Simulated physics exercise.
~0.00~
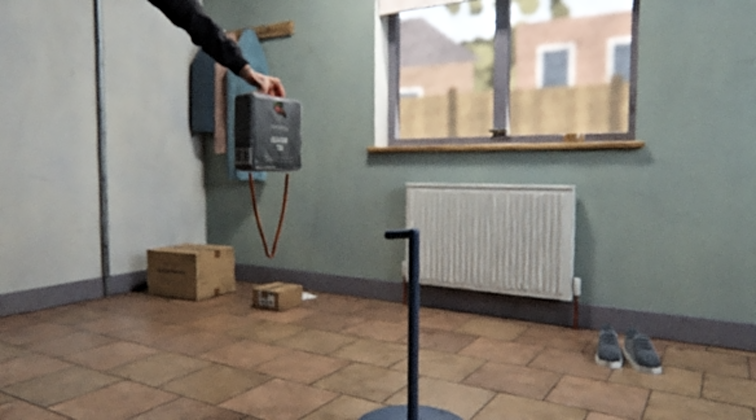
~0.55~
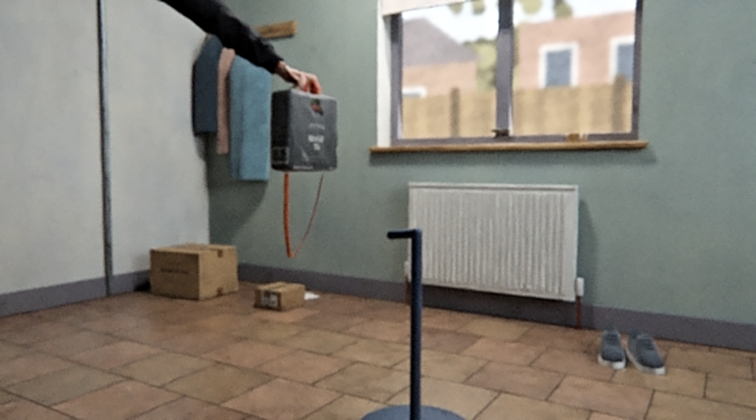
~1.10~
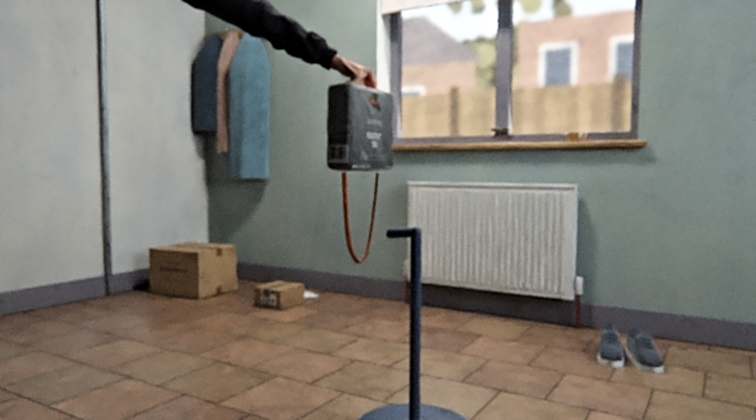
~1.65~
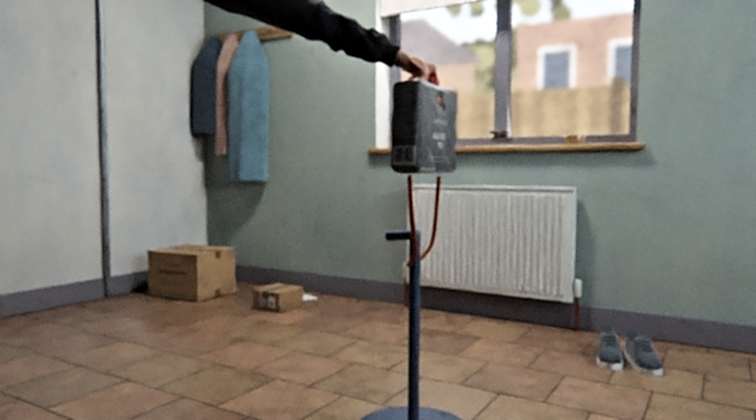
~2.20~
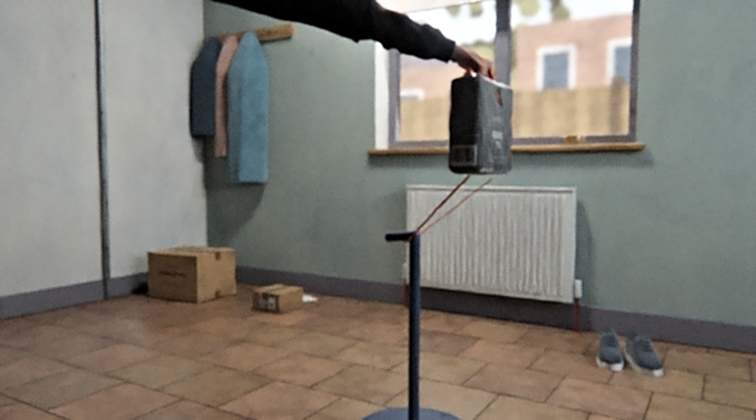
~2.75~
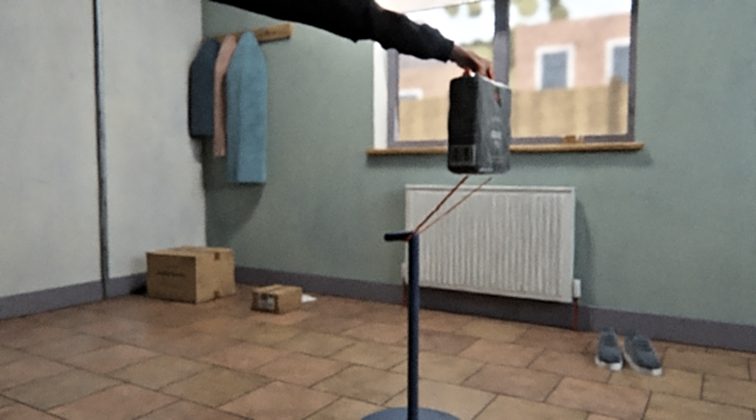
A hand carries a grey bag right until its hanging loop catches tight on a stand.
